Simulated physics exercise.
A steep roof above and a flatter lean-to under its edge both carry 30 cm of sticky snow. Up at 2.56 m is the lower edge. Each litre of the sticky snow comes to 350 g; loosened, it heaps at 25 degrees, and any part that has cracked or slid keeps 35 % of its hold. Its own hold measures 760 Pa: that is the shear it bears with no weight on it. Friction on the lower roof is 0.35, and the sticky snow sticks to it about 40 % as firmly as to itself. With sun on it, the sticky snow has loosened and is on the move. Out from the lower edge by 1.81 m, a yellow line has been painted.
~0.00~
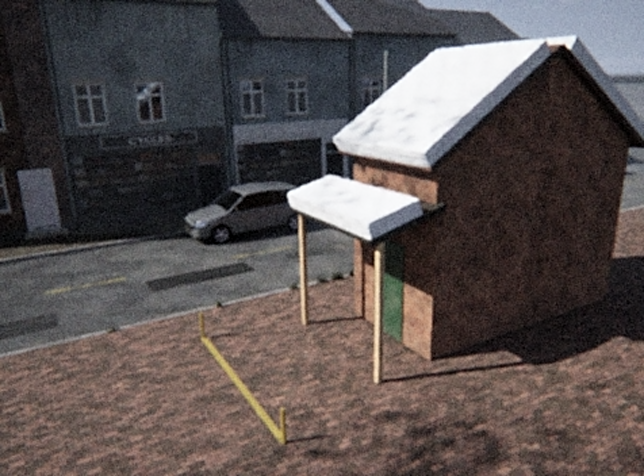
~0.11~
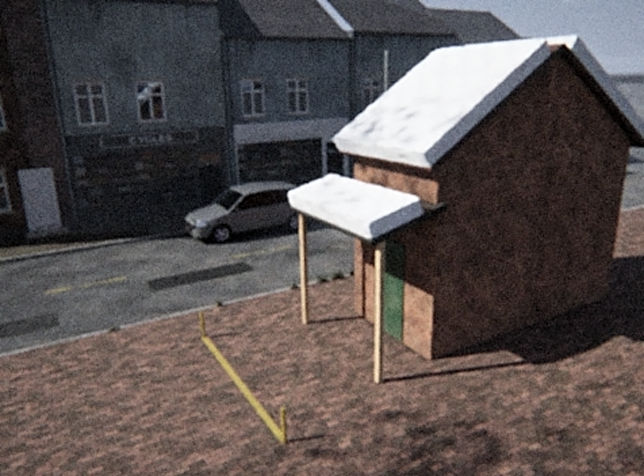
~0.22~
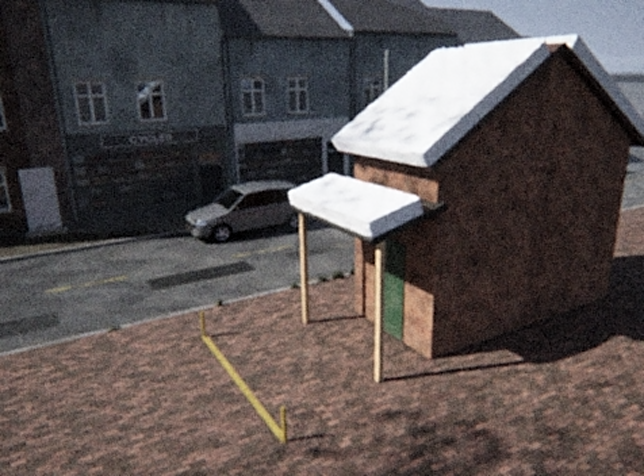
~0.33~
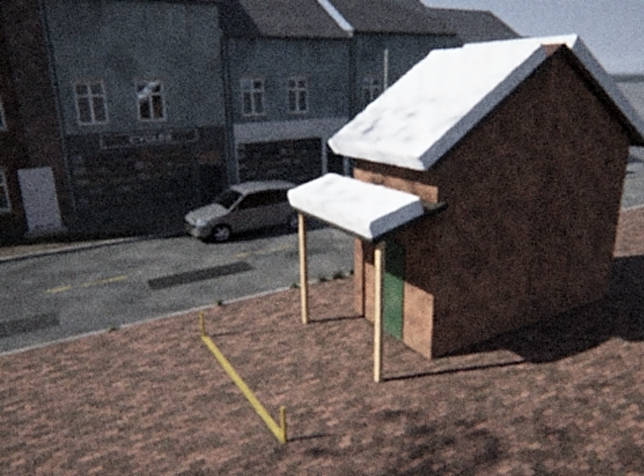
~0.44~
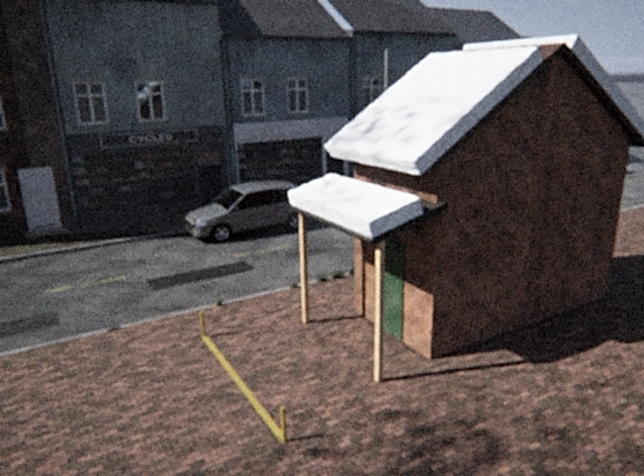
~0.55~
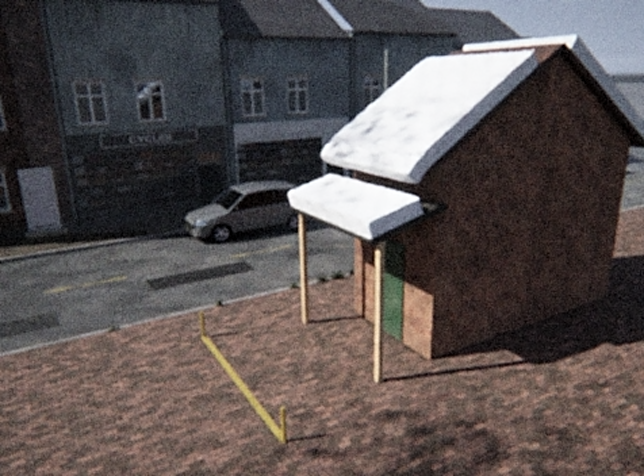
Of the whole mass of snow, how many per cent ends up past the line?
33 %.
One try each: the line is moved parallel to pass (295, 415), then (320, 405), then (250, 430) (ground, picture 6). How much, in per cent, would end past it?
First try 50 per cent, second 65 per cent, third 25 per cent.
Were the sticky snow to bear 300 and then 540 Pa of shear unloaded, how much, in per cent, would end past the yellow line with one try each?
Respectively, close to 50 % and close to 45 %.
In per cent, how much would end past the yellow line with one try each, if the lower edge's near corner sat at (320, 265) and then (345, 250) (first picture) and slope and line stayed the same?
First about 20 per cent, second about 30 per cent.
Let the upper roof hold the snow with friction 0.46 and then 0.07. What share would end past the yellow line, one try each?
I'd expect around 6 percent, then around 55 percent.
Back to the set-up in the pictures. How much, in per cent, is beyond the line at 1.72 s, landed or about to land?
Around 0 percent of it.
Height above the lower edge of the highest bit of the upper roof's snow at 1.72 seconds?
I'd estimate around 1.1 m up from the lower edge.
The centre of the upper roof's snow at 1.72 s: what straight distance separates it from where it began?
Some 3.2 m.
After 1.09 s, none is below the lower edge and 0 % is past the line.
After 1.72 s, 29 % is below the lower edge and 0 % is past the line.
After 2.36 s, 75 % is below the lower edge and 21 % is past the line.
After 3.00 s, 85 % is below the lower edge and 33 % is past the line.
After 3.80 s, 85 % is below the lower edge and 33 % is past the line.
